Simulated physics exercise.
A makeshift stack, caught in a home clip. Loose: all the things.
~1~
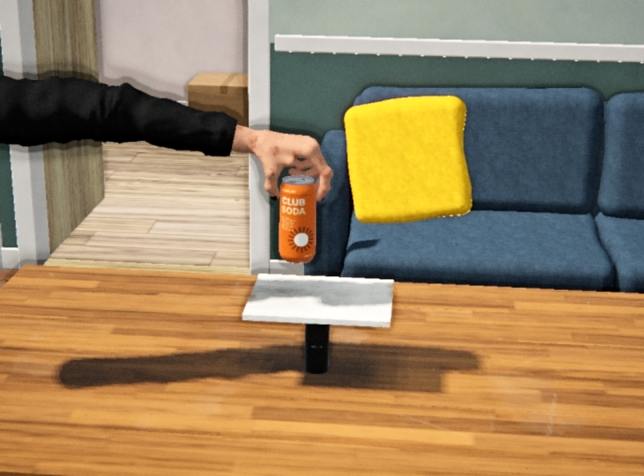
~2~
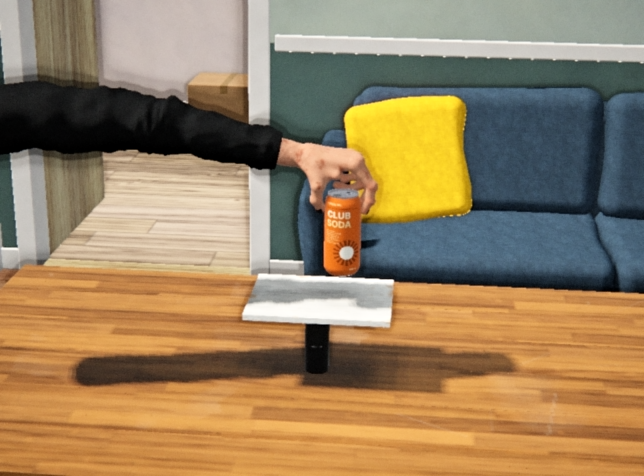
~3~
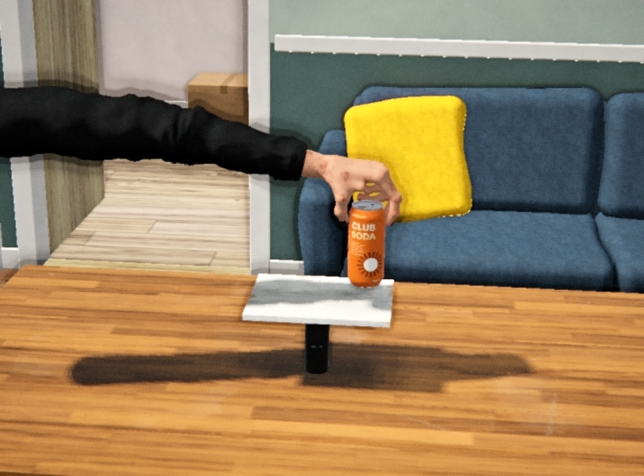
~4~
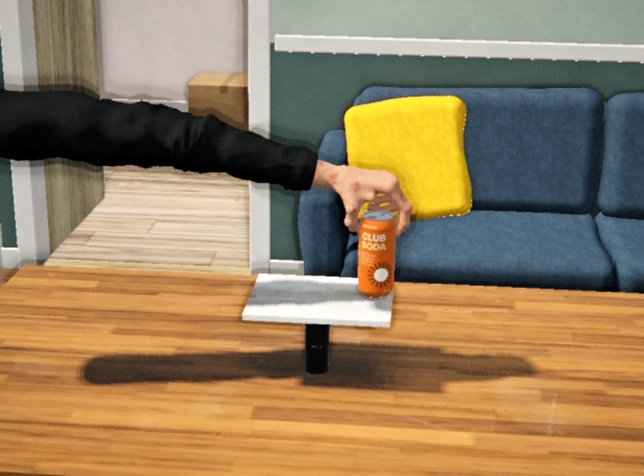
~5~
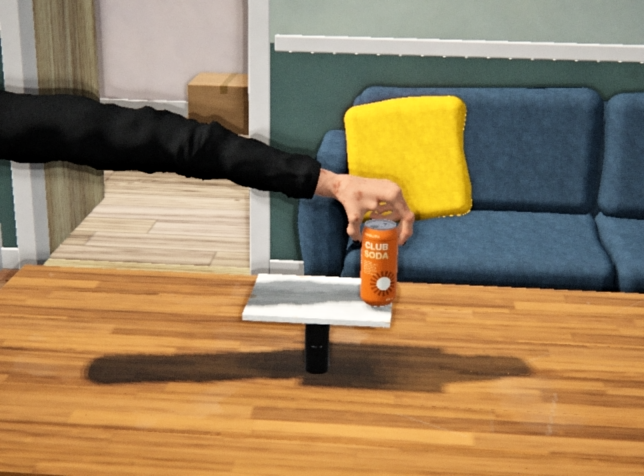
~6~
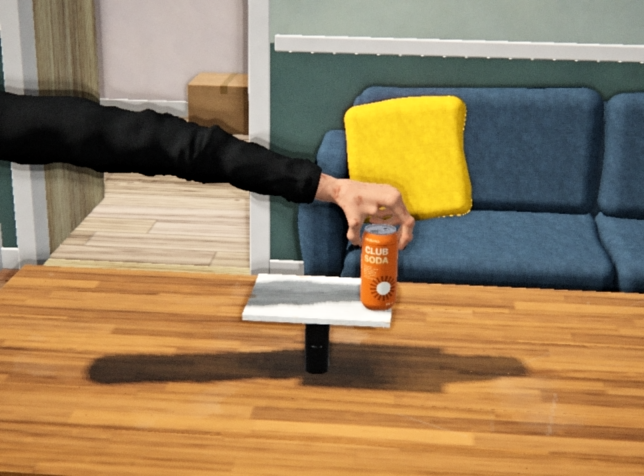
Hand in a black sleeve moving an orange soda can rightward and down onto the right edge of a small white board.
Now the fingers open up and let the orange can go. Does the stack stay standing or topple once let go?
It topples.
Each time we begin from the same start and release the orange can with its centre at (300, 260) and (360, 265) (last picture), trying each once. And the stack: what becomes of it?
Well, the first time it stays put, and the second time it goes over.
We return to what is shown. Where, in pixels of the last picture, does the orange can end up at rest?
It ends near (448, 374).
Then, 0.40 s on from there, orange can now fallen; white board turned 51° from how it was put.
Then, 0.50 s on from there, white board turned 57° from how it was put.
Then, 0.70 s on from there, white board now fallen; black shaker turned 68° from how it was put.
Then, 0.80 s on from there, black shaker now fallen.
In the end, fallen, orange can, white board and black shaker. At the end, from the last picture's camera, orange can near (448, 374). The stack comes apart.
